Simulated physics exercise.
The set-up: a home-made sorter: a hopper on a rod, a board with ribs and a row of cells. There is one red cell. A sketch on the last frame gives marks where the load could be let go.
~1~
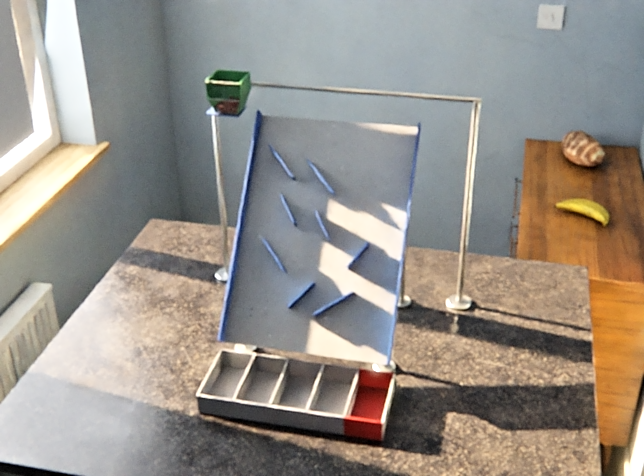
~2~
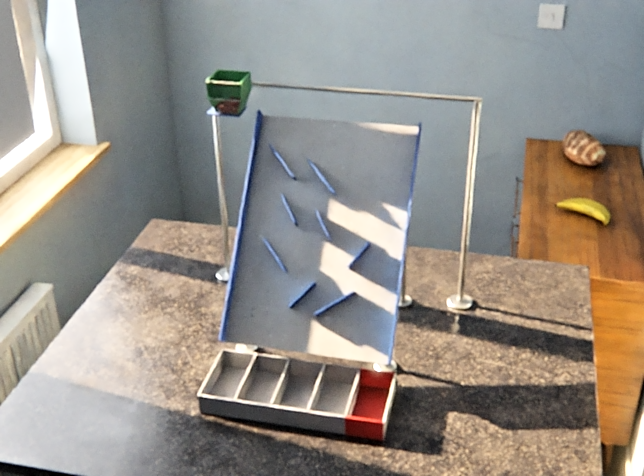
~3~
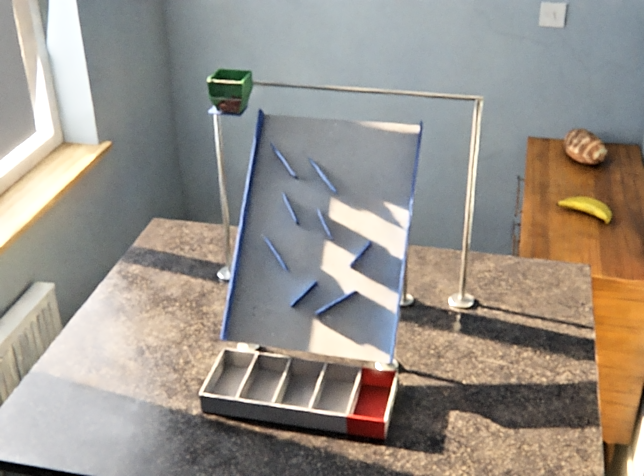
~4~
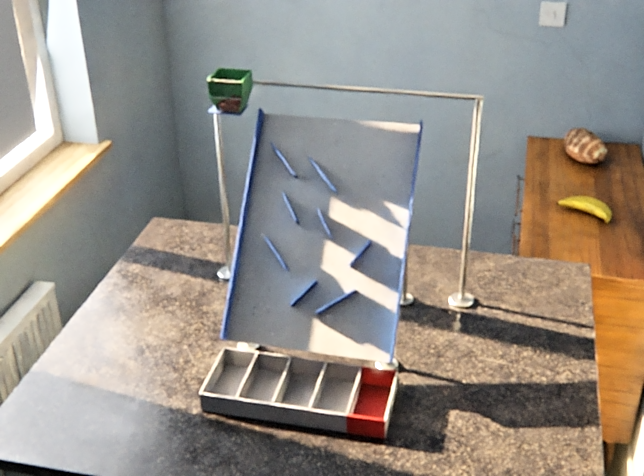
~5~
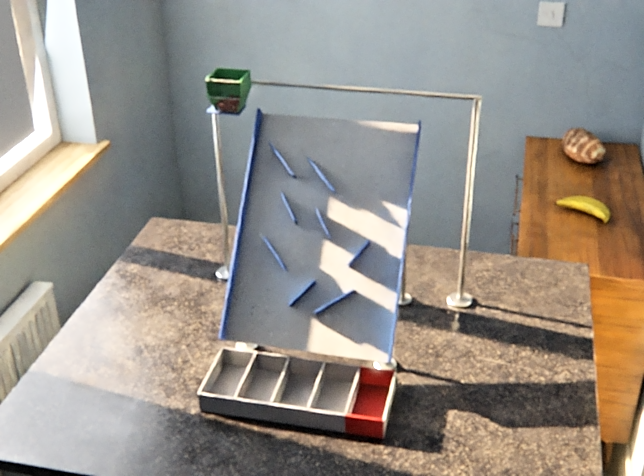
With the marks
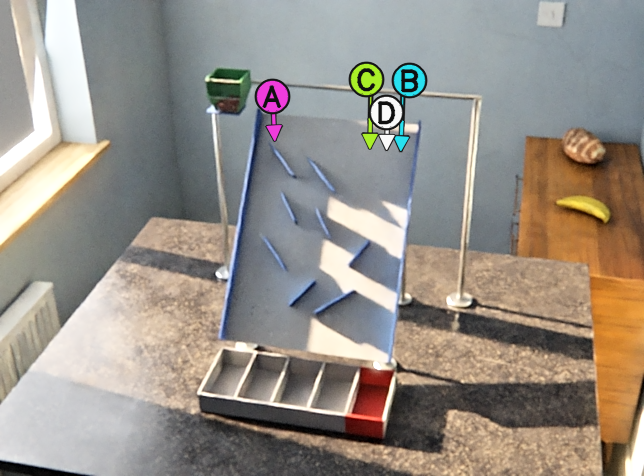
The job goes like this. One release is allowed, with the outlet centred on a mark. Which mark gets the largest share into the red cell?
B.
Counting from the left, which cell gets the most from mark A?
The first.
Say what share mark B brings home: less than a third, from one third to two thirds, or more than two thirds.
It is from one third to two thirds.
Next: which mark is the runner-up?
Mark D.
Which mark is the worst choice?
Here it is mark A.
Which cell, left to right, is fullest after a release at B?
The fifth from the left.
On the marked copy, mark A meets the board at (274, 135); mark B meets the board at (400, 145); mark C meets the board at (369, 143); mark D meets the board at (386, 144).
For mark A, none in the red cell, most in other cells, a small part outside the box.
For mark B, about half in the red cell, about a quarter in other cells, a small part outside the box.
For mark C, a small part in the red cell, most in other cells, a stray few outside the box.
For mark D, about a third in the red cell, about half in other cells, a small part outside the box.
